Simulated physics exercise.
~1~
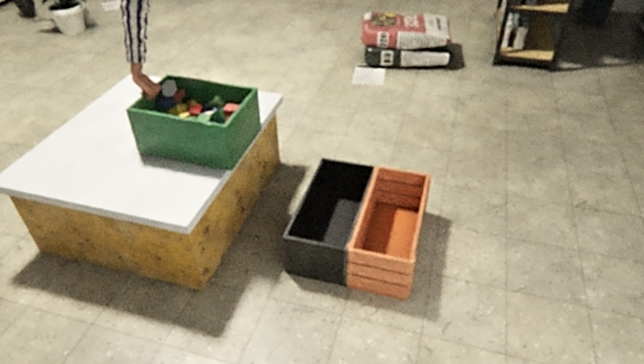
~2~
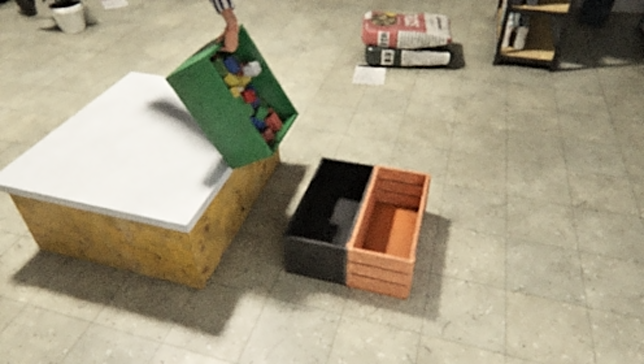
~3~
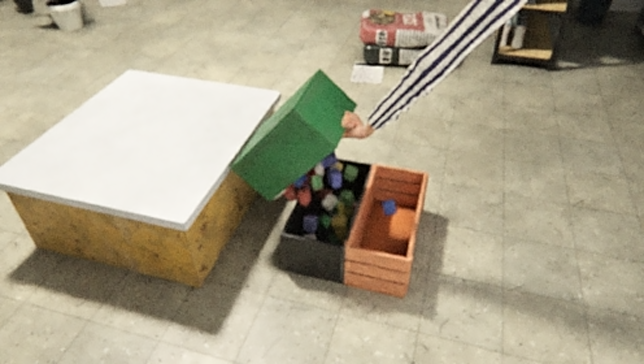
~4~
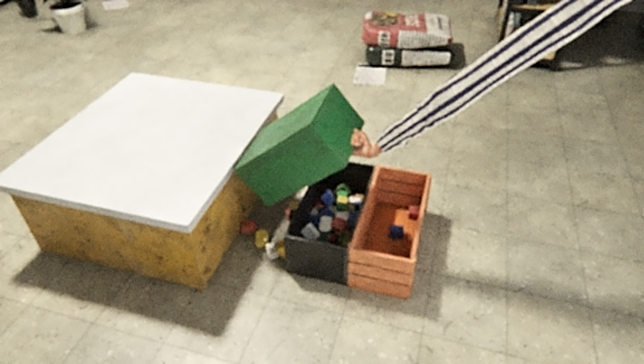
In this clip, a hand in a striped sleeve tips a green crate of colourful toy bricks over the edge of a white-topped bench, pouring most into a black tub, with a few landing in the adjoining orange tub and others on the floor beside the bench.
